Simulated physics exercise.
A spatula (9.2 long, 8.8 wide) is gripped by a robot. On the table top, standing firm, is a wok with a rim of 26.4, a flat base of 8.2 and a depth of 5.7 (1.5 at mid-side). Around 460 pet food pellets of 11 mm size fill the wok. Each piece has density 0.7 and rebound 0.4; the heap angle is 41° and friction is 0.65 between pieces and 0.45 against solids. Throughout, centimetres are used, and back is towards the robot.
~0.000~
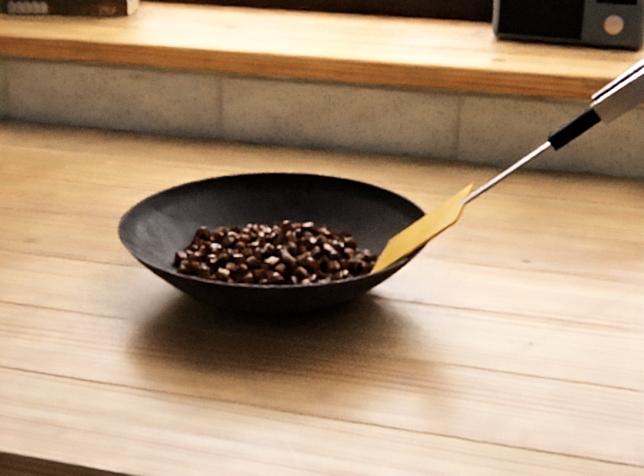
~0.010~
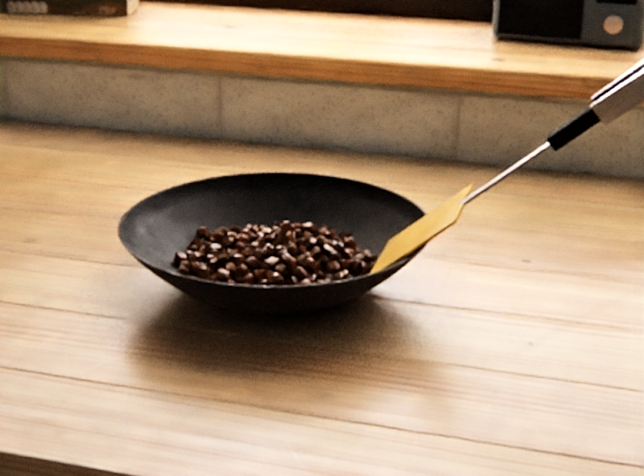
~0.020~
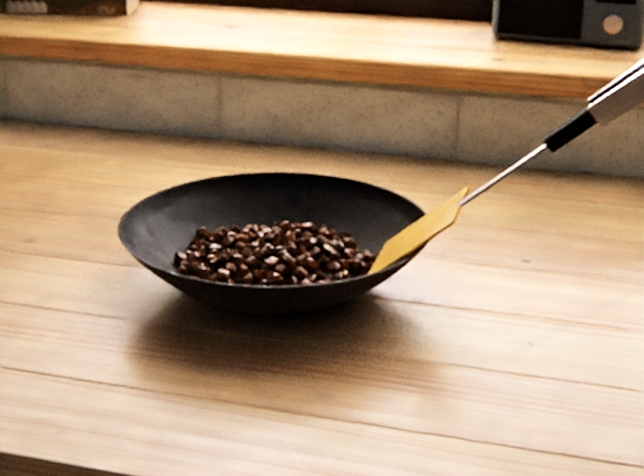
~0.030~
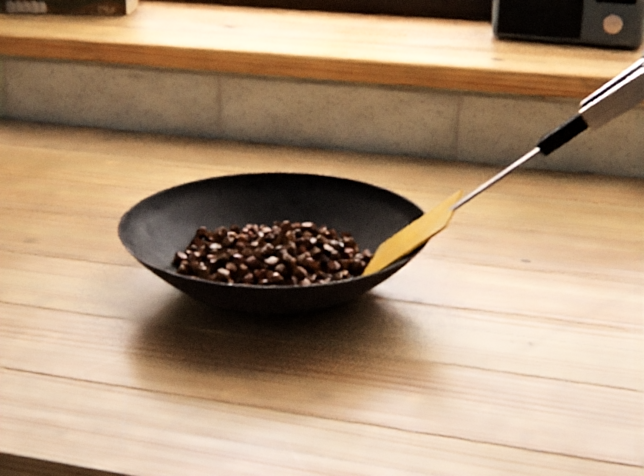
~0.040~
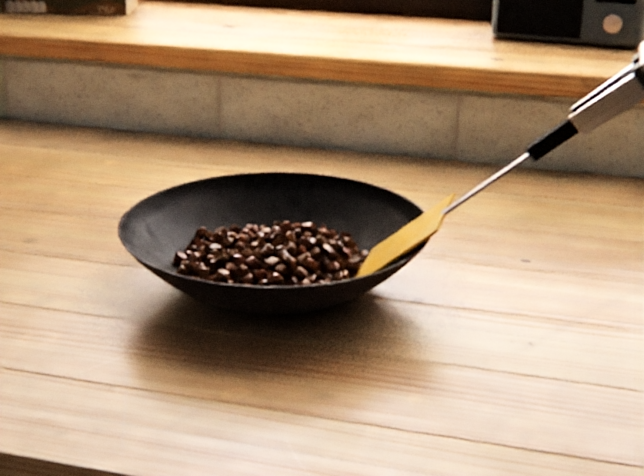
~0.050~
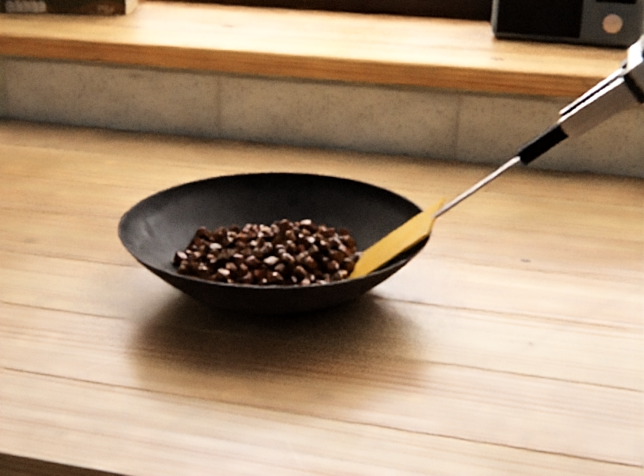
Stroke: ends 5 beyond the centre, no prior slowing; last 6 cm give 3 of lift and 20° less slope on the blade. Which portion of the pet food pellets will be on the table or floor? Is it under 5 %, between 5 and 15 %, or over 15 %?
It is under 5 %.
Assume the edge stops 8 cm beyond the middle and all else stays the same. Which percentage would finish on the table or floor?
30 %, roughly.
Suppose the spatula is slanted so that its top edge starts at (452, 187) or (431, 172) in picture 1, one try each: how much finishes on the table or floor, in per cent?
Around 5 per cent, then around 5 per cent.
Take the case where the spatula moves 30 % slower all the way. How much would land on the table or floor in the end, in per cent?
In that case, close to 0 per cent.
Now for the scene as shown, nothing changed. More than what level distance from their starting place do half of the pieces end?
The value is roughly 6 cm.
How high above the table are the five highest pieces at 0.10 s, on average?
Somewhere near 5 cm, I'd say.
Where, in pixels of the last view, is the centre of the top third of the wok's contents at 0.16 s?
(199, 231).
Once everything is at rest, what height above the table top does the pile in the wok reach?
About 7.5 centimetres.
After 0.10 s, sloping 41°, highest piece 5 above the table; 464 in the wok.
After 0.16 s, sloping 33°, highest piece 6 above the table; 464 in the wok.
After 0.39 s, sloping 21°, highest piece 7 above the table; 451 in the wok, 11 on the table or floor, 2 on the blade or in flight.
After 1.44 s, sloping 21°, highest piece 7 above the table; 450 in the wok, 14 on the table or floor.
At rest, 450 in the wok, 14 on the table or floor. That is 3 % on the table or floor.
